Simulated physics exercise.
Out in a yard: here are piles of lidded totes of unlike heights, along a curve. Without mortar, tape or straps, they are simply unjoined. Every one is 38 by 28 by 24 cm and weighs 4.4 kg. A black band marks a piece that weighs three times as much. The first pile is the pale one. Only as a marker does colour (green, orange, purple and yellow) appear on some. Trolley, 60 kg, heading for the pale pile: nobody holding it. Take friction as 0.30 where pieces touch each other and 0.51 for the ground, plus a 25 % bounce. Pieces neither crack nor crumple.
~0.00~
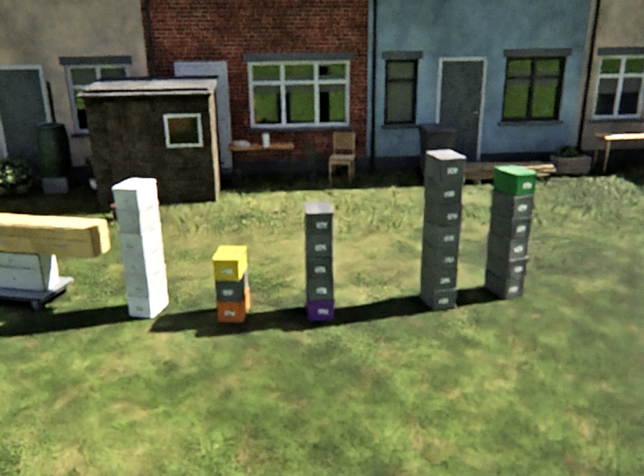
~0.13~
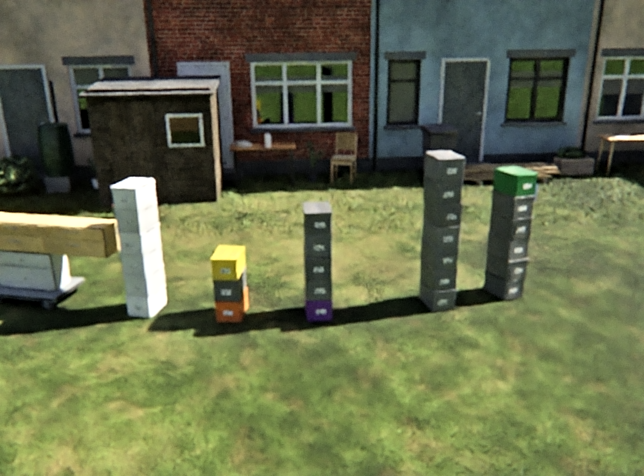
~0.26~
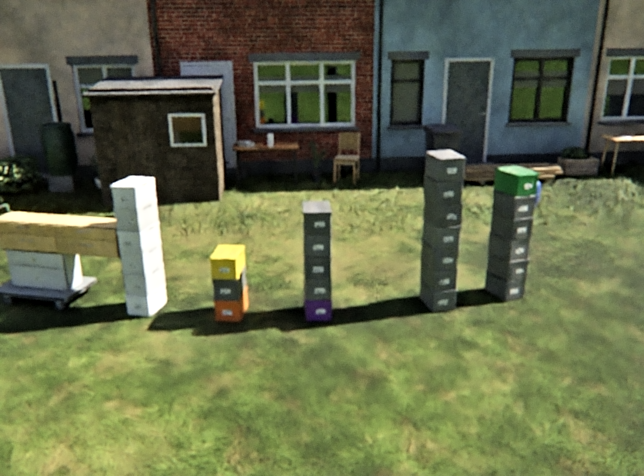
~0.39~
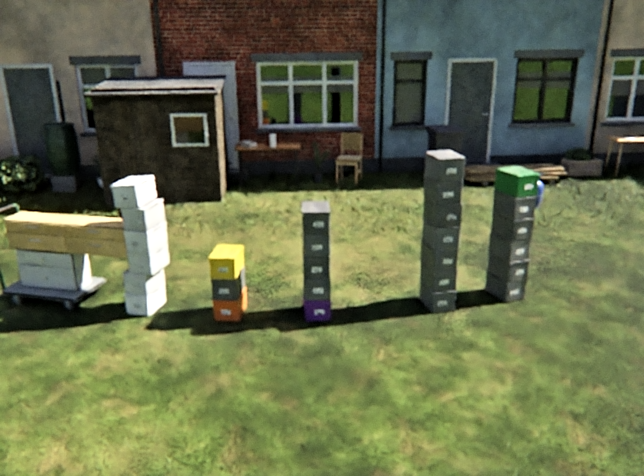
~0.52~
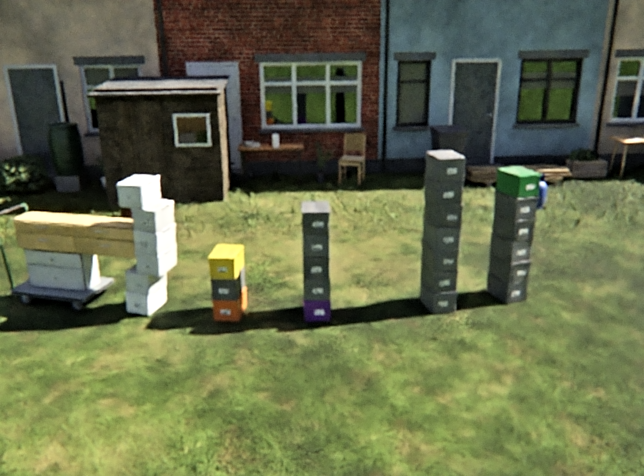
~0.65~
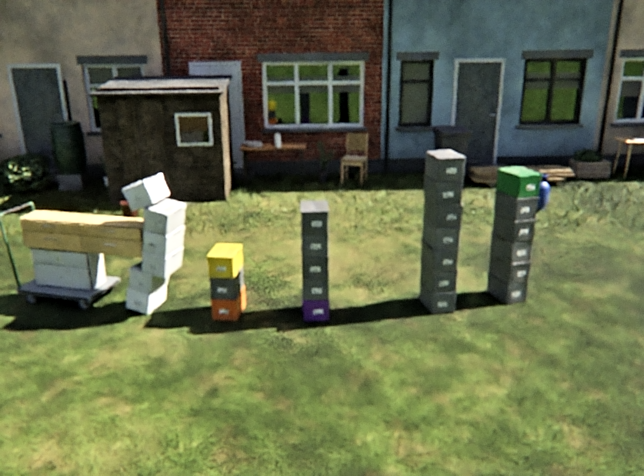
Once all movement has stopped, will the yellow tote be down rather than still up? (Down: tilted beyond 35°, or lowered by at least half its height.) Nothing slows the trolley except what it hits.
Yes, it ends up out of place.
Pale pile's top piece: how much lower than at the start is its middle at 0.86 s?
The top piece is some 20 centimetres lower than at the start.
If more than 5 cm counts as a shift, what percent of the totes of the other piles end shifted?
10 percent.
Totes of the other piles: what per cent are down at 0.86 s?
0 percent by then.
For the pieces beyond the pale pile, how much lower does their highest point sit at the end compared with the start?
0 cm.
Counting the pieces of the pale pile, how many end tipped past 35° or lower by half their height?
That happens to 5 of them.
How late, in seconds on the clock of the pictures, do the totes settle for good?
At around 3.0 s.
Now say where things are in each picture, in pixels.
In the first picture (places mark the middle of the side facing us; the camera moves round a little), load (86, 238) 34 cm short; yellow tote (226, 271); purple tote (321, 311); orange tote (230, 313); the rest undisturbed.
In the second picture, load (98, 238) 19 cm short; yellow tote (225, 270).
In the third picture, load (111, 237) 37 mm short; yellow tote (224, 270).
In the fourth picture, load (121, 237) 9 cm in, top of the pale pile leaning 4°; yellow tote (223, 269); the rest undisturbed.
In the fifth picture, load (129, 238) 19 cm in; yellow tote (222, 269); the rest undisturbed.
In the sixth picture, load (136, 237) 27 cm in, top of the pale pile leaning 20°; yellow tote (221, 268); green tote (507, 184); orange tote (224, 311); the rest undisturbed.
After 0.86 s, 2 of the pale pile down; none of the 21 other totes down; yellow tote unmoved.
After 1.16 s, 5 of the pale pile down; none of the 21 other totes down, 2 disturbed; yellow tote leaning 6°.
After 1.72 s, 5 of the pale pile down; 2 of the 21 other totes down; yellow tote 48 cm lower.
At rest (3.2 s), 5 of the pale pile down; 2 of the 21 other totes down; yellow tote 48 cm lower; orange tote unmoved; purple tote unmoved. As the last picture would show them, middles, yellow tote near (290, 307), orange tote near (229, 303).
